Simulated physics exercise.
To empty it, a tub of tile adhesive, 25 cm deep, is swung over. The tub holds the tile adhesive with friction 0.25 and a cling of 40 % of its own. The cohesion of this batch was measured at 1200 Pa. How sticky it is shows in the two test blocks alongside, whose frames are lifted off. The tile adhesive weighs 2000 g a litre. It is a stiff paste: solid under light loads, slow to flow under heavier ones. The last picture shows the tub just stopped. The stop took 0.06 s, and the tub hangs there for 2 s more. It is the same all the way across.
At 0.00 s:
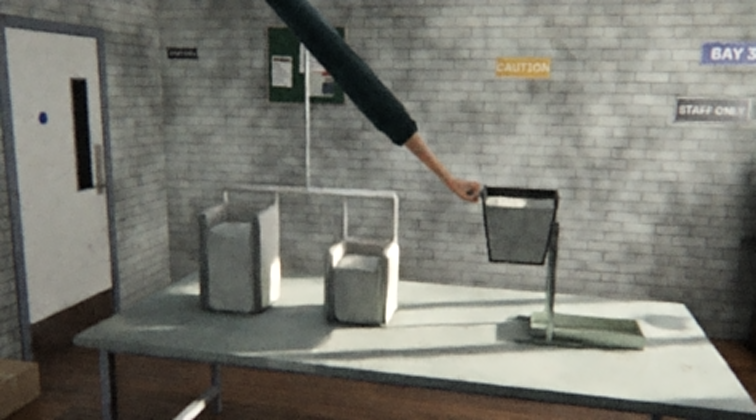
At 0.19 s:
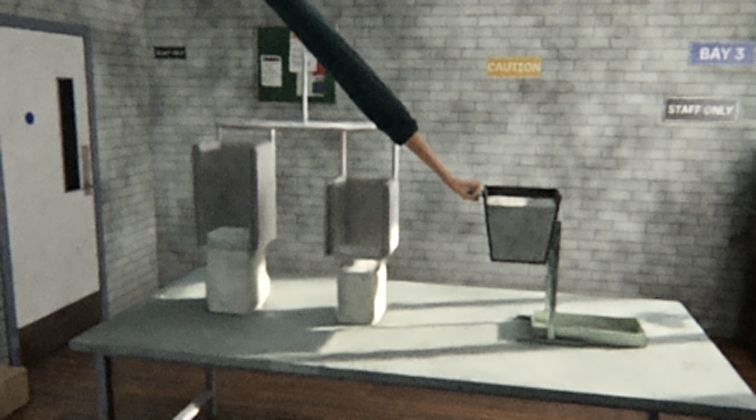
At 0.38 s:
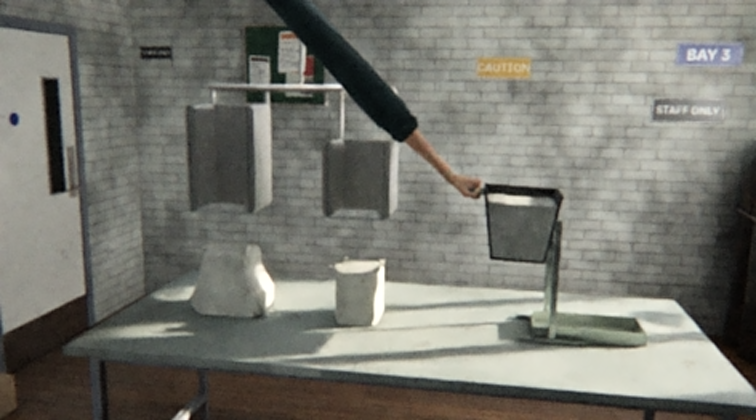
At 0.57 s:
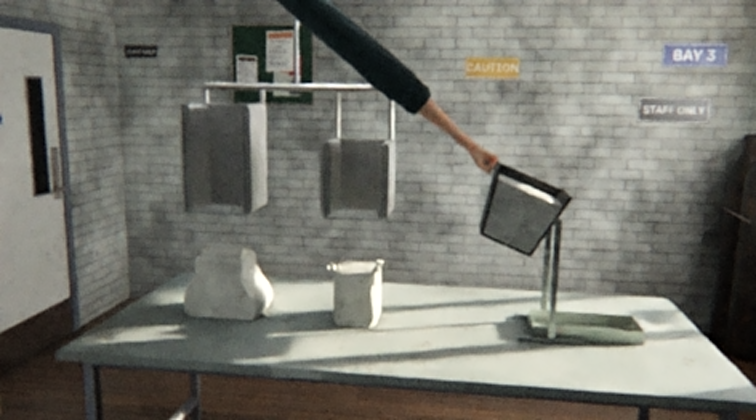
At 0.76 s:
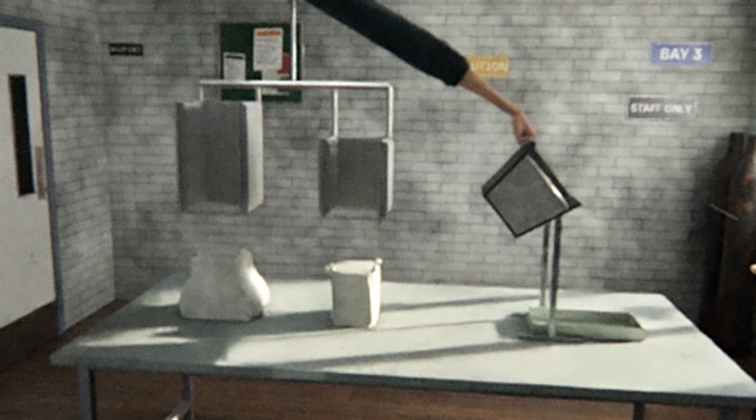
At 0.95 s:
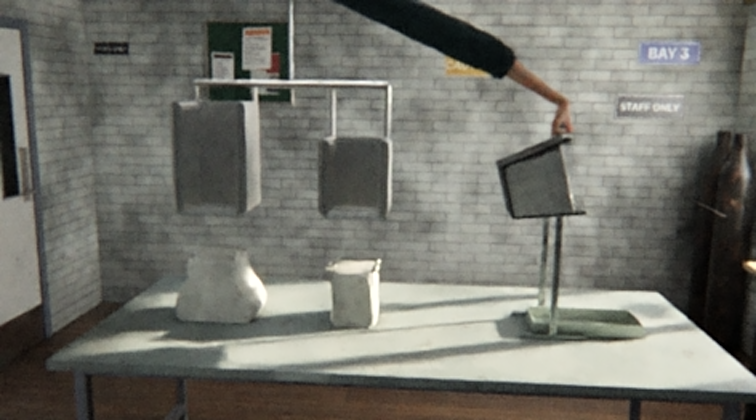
A brick-walled workroom with a door at left and signs at right is seen from in front of a pale green table. Grey covers enclose two whitish blocks at left, while a dark-sleeved arm holds a grey, dark-rimmed tub on a stand at right. The covers rise, the taller left block slumps and bulges while the right keeps its height, then the hand swings the tub over rightward as the camera drifts right.
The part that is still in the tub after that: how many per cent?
Expect roughly 100 %.
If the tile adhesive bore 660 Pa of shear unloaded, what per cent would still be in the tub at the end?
It would be near 75 %.
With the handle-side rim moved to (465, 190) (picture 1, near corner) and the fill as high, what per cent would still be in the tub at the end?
In that case some 90 per cent.
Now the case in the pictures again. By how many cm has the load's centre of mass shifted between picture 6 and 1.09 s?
Some 1 cm.
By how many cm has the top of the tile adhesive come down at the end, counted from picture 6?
Roughly 1 cm.
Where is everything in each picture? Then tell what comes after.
The first picture shows handle-side rim at (483, 193), tilt 0 degrees; highest point of the tile adhesive at (554, 208); test blocks 35 cm, 23 cm high (left to right).
The second picture shows handle-side rim at (485, 193), tilt 0 degrees; highest point of the tile adhesive at (556, 207); test blocks 33 cm, 23 cm high (left to right).
The third picture shows handle-side rim at (487, 190), tilt 2 degrees; highest point of the tile adhesive at (492, 202); test blocks 27 cm, 23 cm high (left to right).
The fourth picture shows handle-side rim at (502, 168), tilt 22 degrees; highest point of the tile adhesive at (499, 181); test blocks 26 cm, 23 cm high (left to right).
The fifth picture shows handle-side rim at (536, 145), tilt 51 degrees; highest point of the tile adhesive at (528, 157); test blocks 26 cm, 23 cm high (left to right).
The sixth picture shows handle-side rim at (571, 141), tilt 75 degrees; highest point of the tile adhesive at (563, 149); test blocks 26 cm, 23 cm high (left to right).
By 1.09 s, the tub is at 75 degrees and holds 100 %.
By 1.26 s, the tub is at 75 degrees and holds 100 %.
By 1.43 s, the tub is at 75 degrees and holds 100 %.
By 1.60 s, the tub is at 75 degrees and holds 100 %.
By 2.95 s, at the end, the tub is at 75 degrees and holds 100 %.
